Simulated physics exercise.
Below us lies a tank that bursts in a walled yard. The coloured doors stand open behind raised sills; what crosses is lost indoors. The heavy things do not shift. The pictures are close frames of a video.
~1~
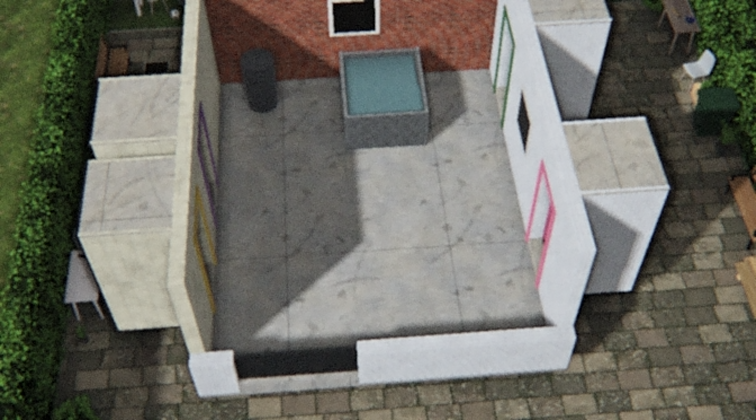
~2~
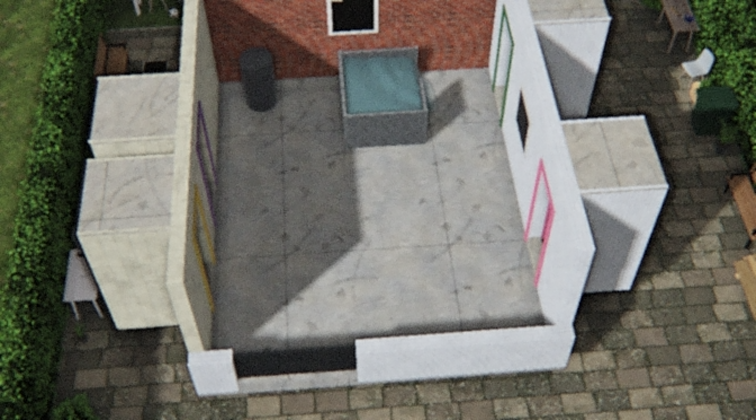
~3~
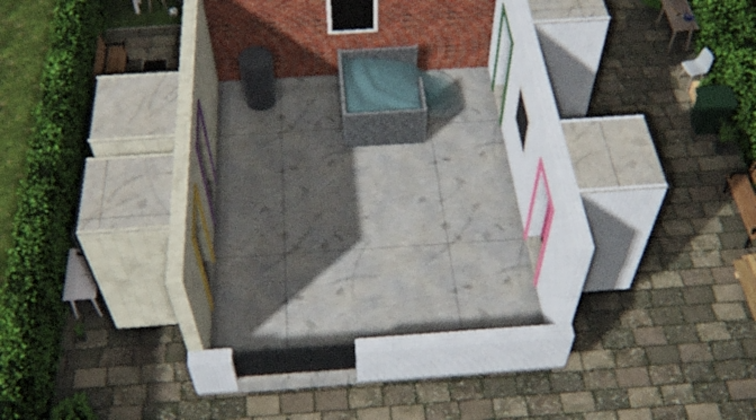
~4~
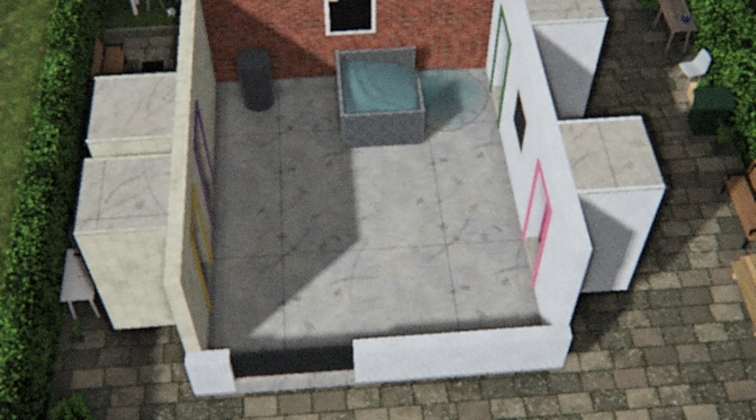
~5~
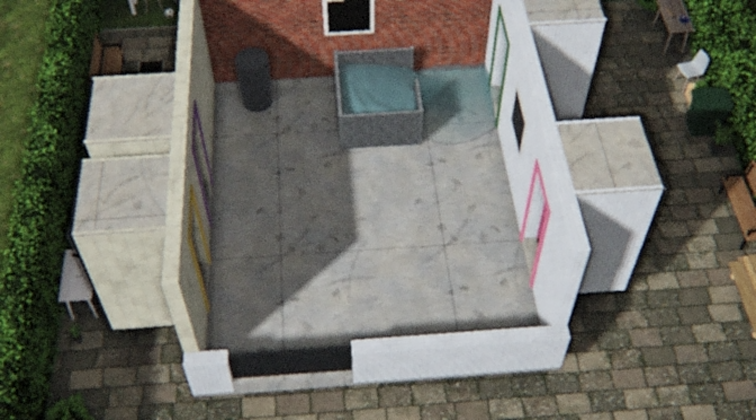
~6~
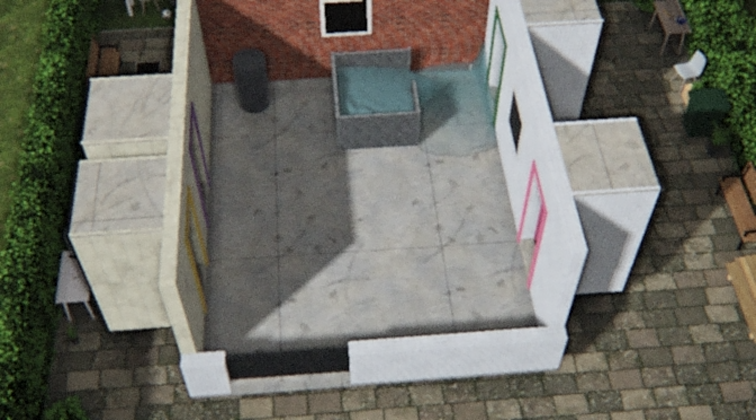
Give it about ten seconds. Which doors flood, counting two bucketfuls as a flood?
In the end: The purple door stays under that; the yellow door stays under that; the green door takes more than that; the pink door stays under that.
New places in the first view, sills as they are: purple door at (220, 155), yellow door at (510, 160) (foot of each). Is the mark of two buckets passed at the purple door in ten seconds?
In short: Purple stays under.
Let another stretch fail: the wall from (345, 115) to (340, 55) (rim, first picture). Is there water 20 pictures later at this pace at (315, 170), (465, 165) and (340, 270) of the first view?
As listed: Covered, free of water, covered.
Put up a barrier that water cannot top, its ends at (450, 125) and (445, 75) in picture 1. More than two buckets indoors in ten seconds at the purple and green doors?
Then: Purple keeps below it; green holds.
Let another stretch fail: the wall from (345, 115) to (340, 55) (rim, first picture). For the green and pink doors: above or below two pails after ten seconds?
Green door stays under; pink door holds.
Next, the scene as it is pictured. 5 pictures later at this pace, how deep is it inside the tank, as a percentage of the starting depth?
Some 58 per cent.
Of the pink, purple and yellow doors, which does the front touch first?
That is the pink-painted one.
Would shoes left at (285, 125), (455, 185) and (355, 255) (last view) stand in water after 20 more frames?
In turn: Clear, awash, awash.
A moment on, water covers 10 % of the floor; the purple door not reached, the yellow door not reached, the green door over two buckets in, the pink door not reached.
Next, water covers 20 % of the floor; the purple door not reached, the yellow door not reached, the green door far over two buckets in, the pink door wet at the sill, nothing in.
Then, water covers 50 % of the floor; the purple door not reached, the yellow door not reached, the green door far over two buckets in, the pink door wet at the sill, nothing in.
Later, water covers 75 % of the floor; the purple door not reached, the yellow door not reached, the green door far over two buckets in, the pink door wet at the sill, nothing in.
In the end, water covers 95 % of the floor; the purple door wet at the sill, nothing in, the yellow door wet at the sill, nothing in, the green door far over two buckets in, the pink door wet at the sill, nothing in.
